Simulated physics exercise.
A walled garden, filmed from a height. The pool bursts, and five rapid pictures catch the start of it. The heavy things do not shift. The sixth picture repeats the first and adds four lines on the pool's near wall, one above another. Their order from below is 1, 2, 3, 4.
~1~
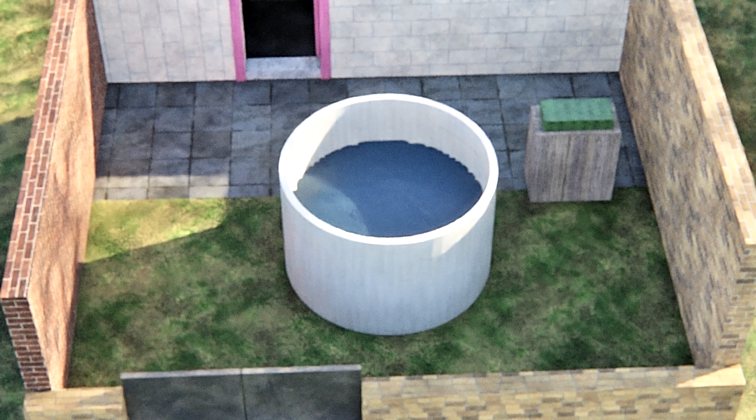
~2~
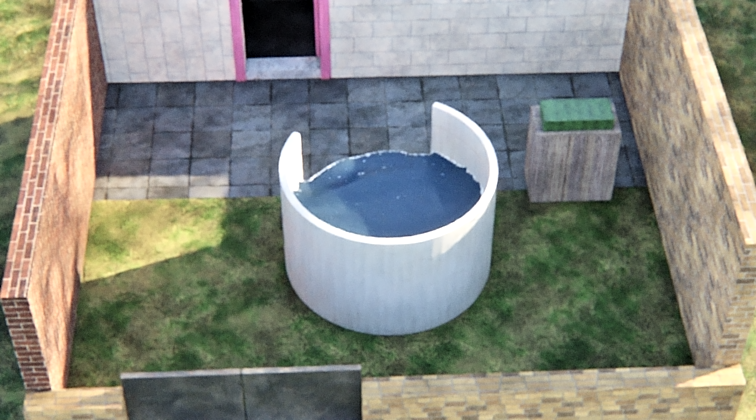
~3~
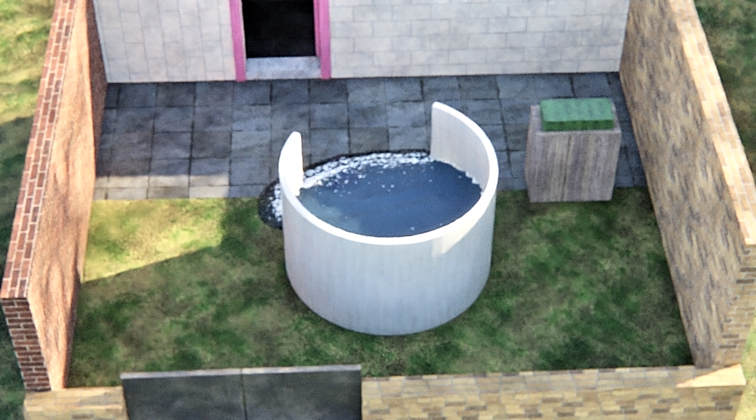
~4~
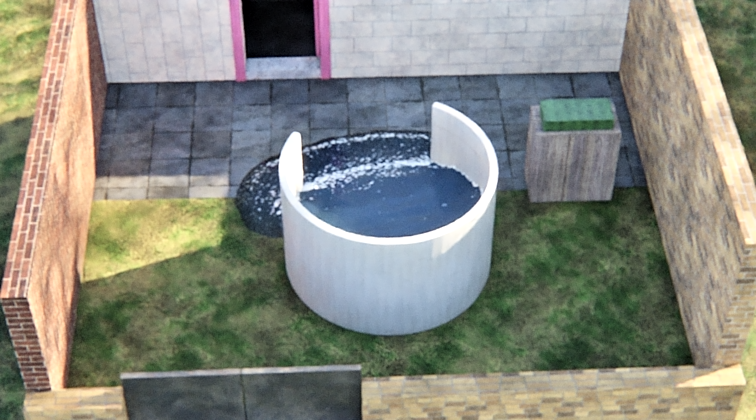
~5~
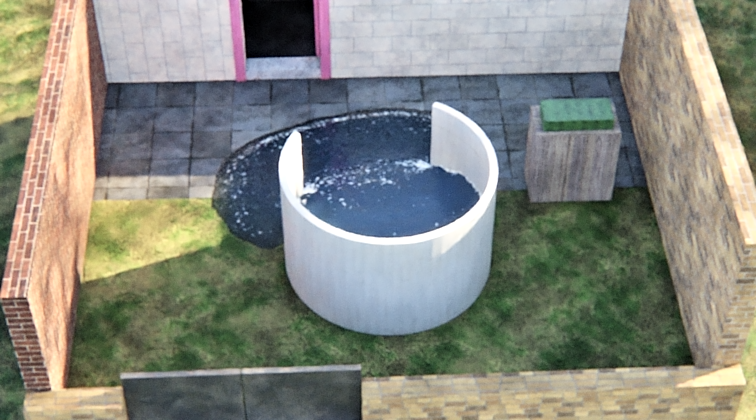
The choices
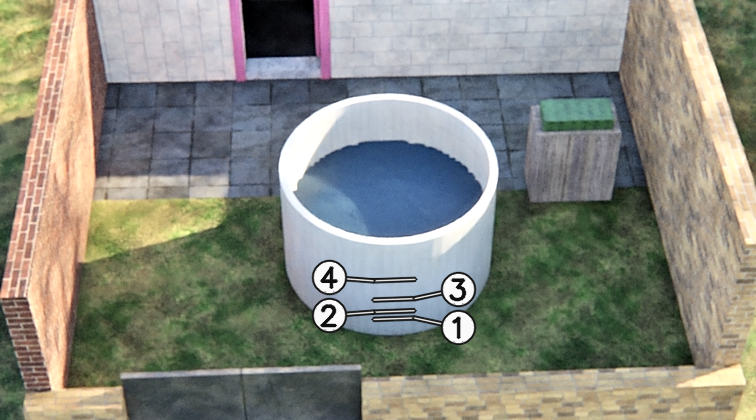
Water poured out of a round white pool in a walled garden after a section of its back wall vanished, spreading in a dark sheet over the paving and grass behind and to the left.
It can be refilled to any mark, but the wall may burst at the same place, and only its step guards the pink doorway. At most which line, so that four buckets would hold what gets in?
Take 2.
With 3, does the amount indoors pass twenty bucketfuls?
No, less.
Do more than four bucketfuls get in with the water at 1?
No.
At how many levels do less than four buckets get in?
Two.
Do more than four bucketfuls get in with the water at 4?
Yes, that goes wrong.
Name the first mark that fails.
3.
On the marked copy, 1 at (393, 318); 2 at (394, 311); 3 at (394, 299); 4 at (394, 280); from the bottom up 1, 2, 3, 4.
Choosing 1, nothing gets over.
Choosing 2, a bucket or two gets in.
Choosing 3, about 8 bucketfuls get in.
Choosing 4, dozens of bucketfuls pour in.
